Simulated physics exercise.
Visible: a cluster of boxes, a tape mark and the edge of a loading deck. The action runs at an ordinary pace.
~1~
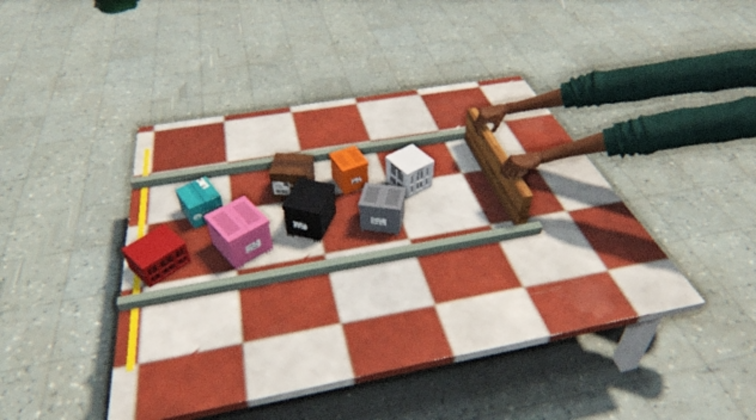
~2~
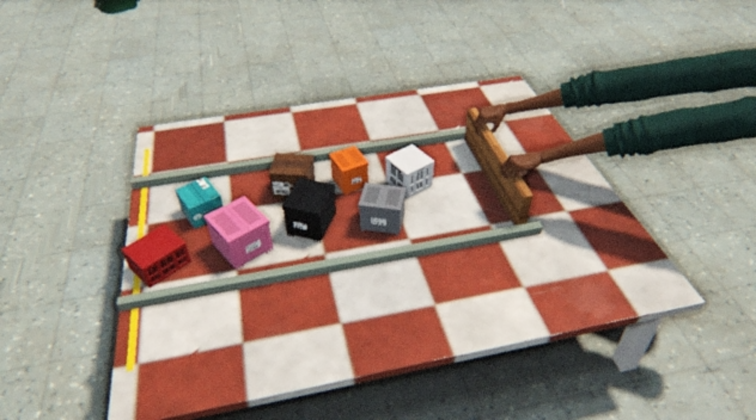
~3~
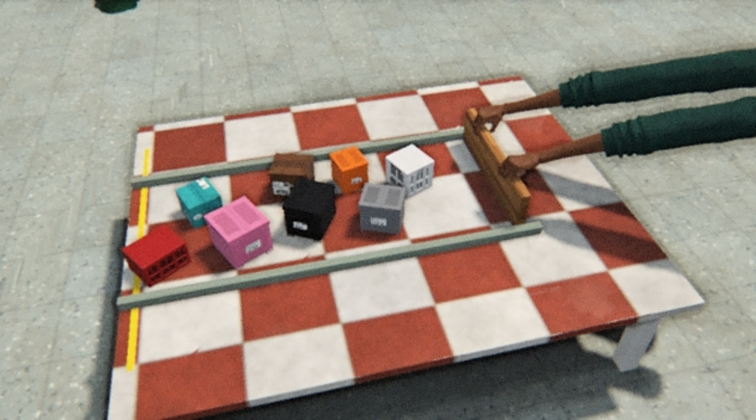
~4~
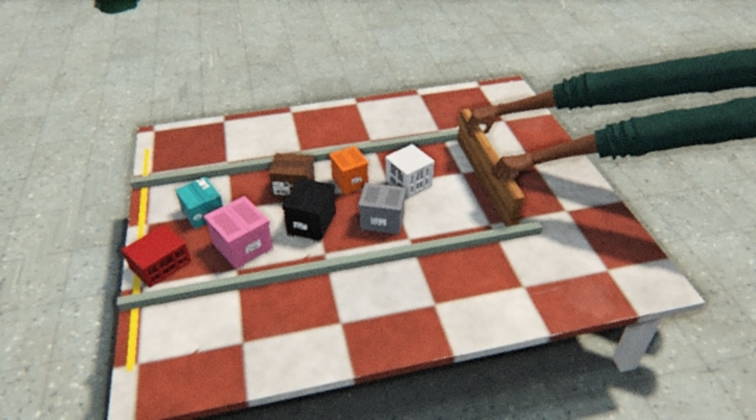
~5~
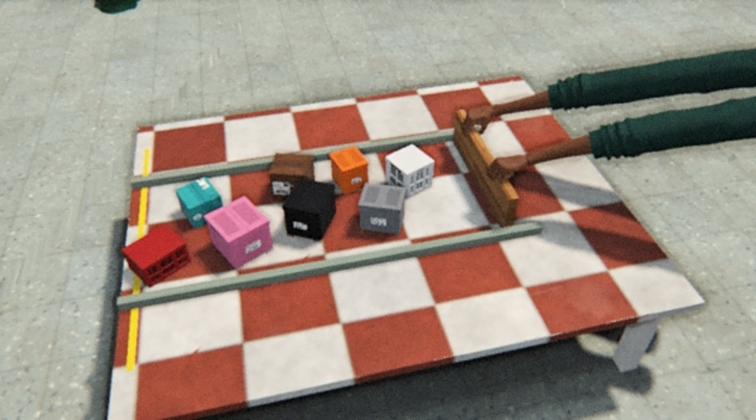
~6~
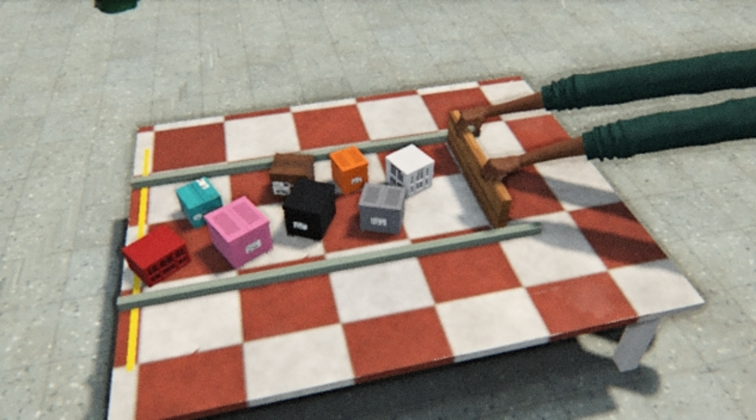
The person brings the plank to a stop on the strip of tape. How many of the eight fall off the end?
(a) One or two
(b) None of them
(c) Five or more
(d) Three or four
Five or more (c).
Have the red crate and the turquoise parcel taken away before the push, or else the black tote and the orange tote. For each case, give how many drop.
6, then 6.
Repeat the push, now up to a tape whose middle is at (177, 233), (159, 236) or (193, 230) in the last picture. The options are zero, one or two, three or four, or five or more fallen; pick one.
Taking them in turn, at least five; at least five; three or four.
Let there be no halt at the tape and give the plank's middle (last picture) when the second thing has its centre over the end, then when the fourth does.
Pixels, in order: Around (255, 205), around (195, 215).
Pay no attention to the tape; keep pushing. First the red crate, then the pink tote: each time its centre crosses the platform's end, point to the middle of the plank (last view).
Near (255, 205) and (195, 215).
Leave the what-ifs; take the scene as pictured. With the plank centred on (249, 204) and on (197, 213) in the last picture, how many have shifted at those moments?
First 8, after that 8.
Soon after, none off yet; red crate at rest near (157, 255); turquoise parcel at rest near (200, 203); pink tote at rest near (240, 233).
At rest, the number that fall off is five or more; fallen, white crate, grey tote, orange tote, black tote, brown parcel, pink tote, turquoise parcel and red crate.
